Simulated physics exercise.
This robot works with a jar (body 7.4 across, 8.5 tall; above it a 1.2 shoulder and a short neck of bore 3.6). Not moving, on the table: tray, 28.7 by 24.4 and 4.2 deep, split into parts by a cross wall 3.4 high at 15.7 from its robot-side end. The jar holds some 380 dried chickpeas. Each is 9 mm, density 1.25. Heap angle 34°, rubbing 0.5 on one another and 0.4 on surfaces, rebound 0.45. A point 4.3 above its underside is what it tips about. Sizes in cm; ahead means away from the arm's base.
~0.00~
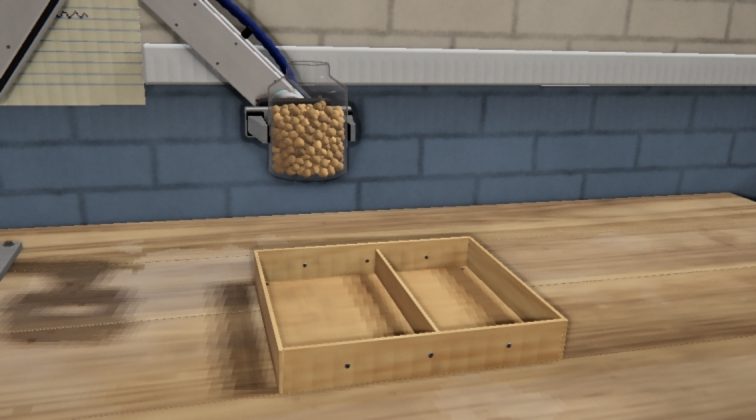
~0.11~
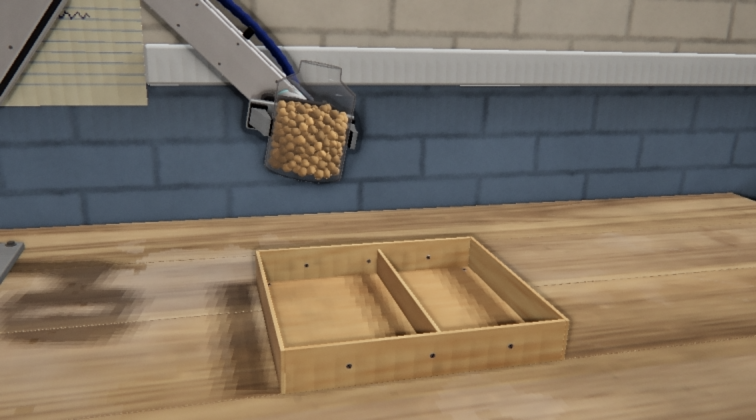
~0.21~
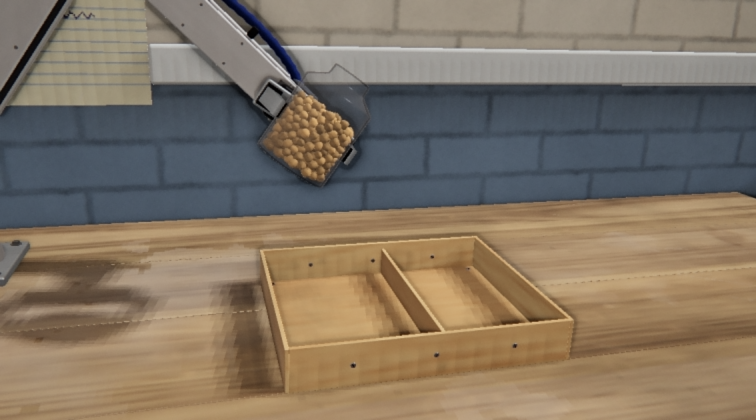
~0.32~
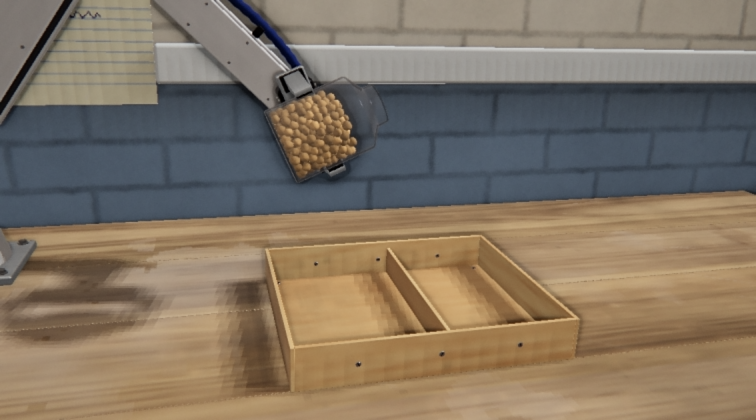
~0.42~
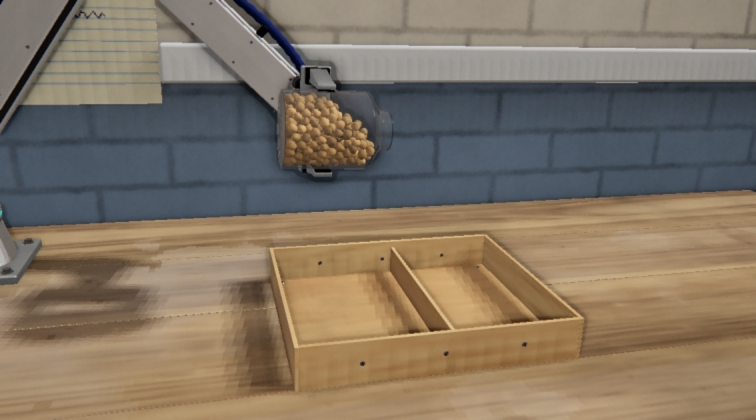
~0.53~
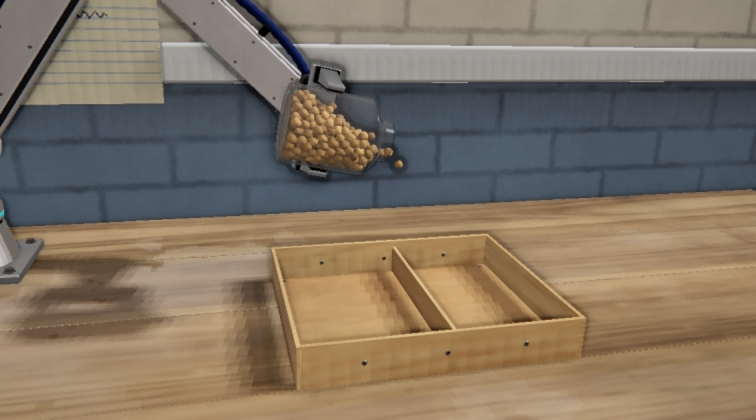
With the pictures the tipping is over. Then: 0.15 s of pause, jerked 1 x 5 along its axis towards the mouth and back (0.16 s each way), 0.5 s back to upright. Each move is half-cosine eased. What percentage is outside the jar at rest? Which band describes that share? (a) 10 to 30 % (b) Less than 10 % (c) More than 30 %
b, less than 10 %.
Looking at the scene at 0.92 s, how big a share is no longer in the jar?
Share out of jar: Approx. 0 %.
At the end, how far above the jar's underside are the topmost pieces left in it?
I'd put it at about 8.0 cm from the underside.
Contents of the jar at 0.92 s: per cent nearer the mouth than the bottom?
Near 60 percent is in the half by the mouth.
By 0.92 s, tipped 102°, highest piece 24 above the table; 377 in the jar, 3 in the far-side part, 2 in the robot-side part, 3 in flight or on a rim.
By 1.31 s, tipped 33°, highest piece 27 above the table; 366 in the jar, 9 in the far-side part, 8 in the robot-side part, 2 in flight or on a rim.
By 1.70 s, upright, highest piece 25 above the table; 366 in the jar, 11 in the far-side part, 8 in the robot-side part.
By 2.40 s, upright, highest piece 25 above the table; 366 in the jar, 11 in the far-side part, 8 in the robot-side part.
Final count, 366 in the jar, 11 in the far-side part, 8 in the robot-side part. That is 5 % outside the jar.
